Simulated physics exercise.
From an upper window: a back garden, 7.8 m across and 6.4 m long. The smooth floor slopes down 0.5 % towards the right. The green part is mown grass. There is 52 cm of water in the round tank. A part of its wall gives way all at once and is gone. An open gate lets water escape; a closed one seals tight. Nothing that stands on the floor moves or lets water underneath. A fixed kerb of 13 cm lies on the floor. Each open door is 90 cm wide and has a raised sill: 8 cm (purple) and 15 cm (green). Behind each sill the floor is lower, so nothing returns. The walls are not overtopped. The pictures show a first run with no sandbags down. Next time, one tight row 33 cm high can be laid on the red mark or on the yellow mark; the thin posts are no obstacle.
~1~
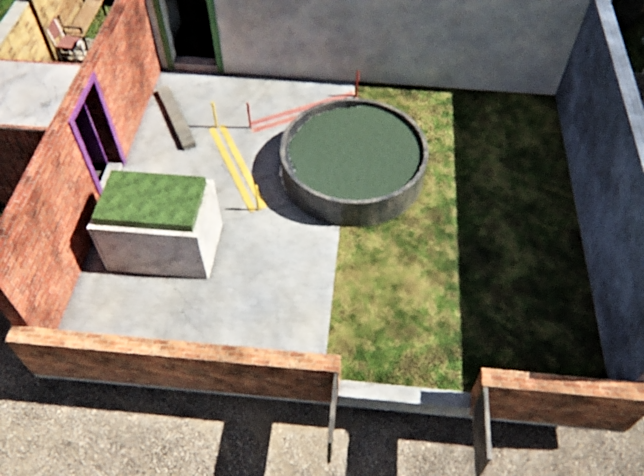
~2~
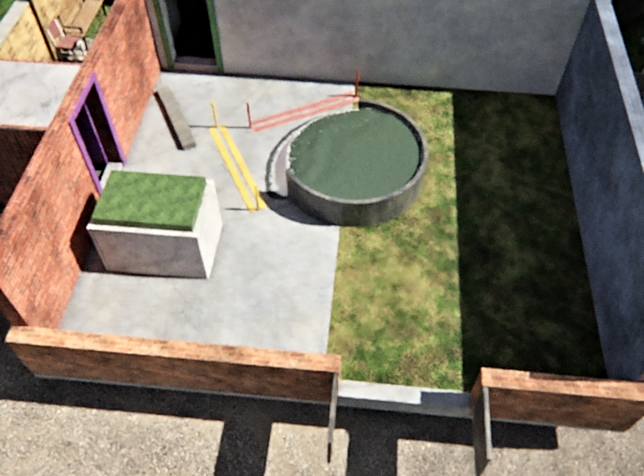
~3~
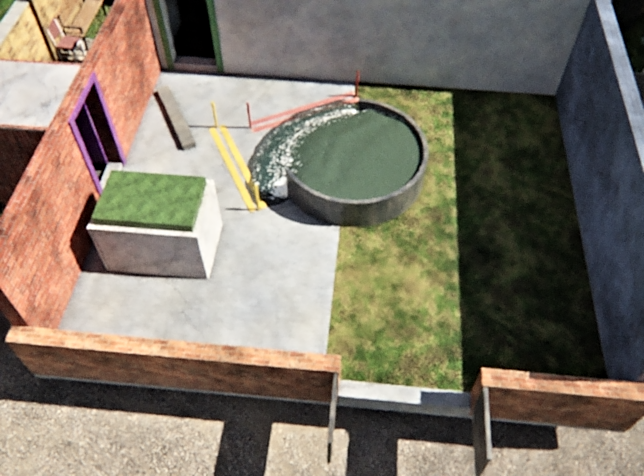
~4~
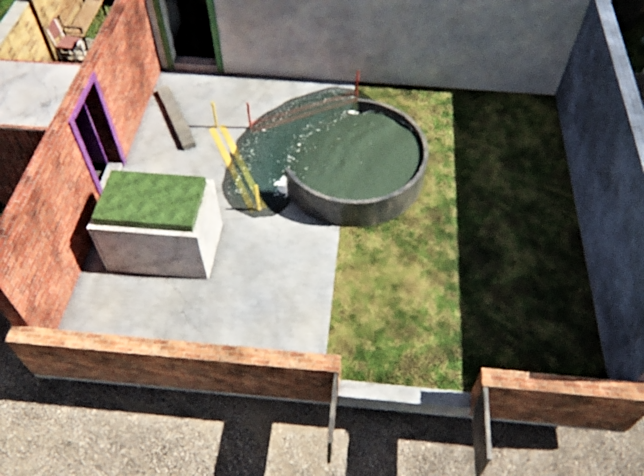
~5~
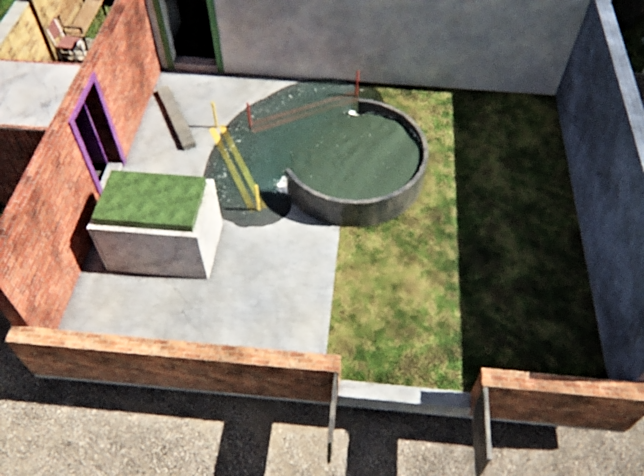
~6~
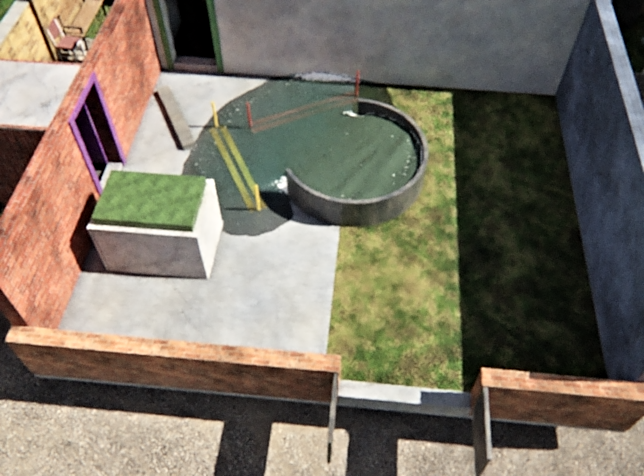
A round tank of dark green water stood in a walled back garden until part of its left side vanished, and water poured out, spreading across the grey floor around the yellow and red posts.
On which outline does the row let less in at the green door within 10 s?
Choose red.
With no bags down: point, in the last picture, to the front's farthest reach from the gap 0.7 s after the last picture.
Around (108, 207).
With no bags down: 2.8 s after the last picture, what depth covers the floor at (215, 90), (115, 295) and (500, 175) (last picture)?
Roughly 25, 1 and 0 cm, in turn.
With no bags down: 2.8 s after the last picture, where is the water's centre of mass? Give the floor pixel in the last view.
At about (248, 134).
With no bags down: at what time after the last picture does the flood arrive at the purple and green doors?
Purple 0.6 s, green 0.6 s.
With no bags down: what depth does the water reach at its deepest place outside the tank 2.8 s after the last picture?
About 26 cm.
Then, 0.7 s after the last picture water covers 25 % of the floor and is deepest (24 cm) near (303, 81) in the run without bags; in at the green door, 0 L with no bags, 0 L with the row on red, 0 L on yellow.
Then, 1.5 s after the last picture water covers 35 % of the floor and is deepest (45 cm) near (162, 71) in the run without bags; in at the green door, 1 L with no bags, 0 L with the row on red, 16 L on yellow.
Then, 2.8 s after the last picture water covers 40 % of the floor and is deepest (26 cm) near (197, 73) in the run without bags; in at the green door, 90 L with no bags, 2 L with the row on red, 87 L on yellow.
Then, 5.3 s after the last picture water covers 55 % of the floor and is deepest (14 cm) near (50, 351) in the run without bags; in at the green door, 123 L with no bags, 3 L with the row on red, 124 L on yellow.
Then, 9.3 s after the last picture water covers 85 % of the floor and is deepest (8 cm) near (284, 188) in the run without bags; in at the green door, 123 L with no bags, 3 L with the row on red, 124 L on yellow.
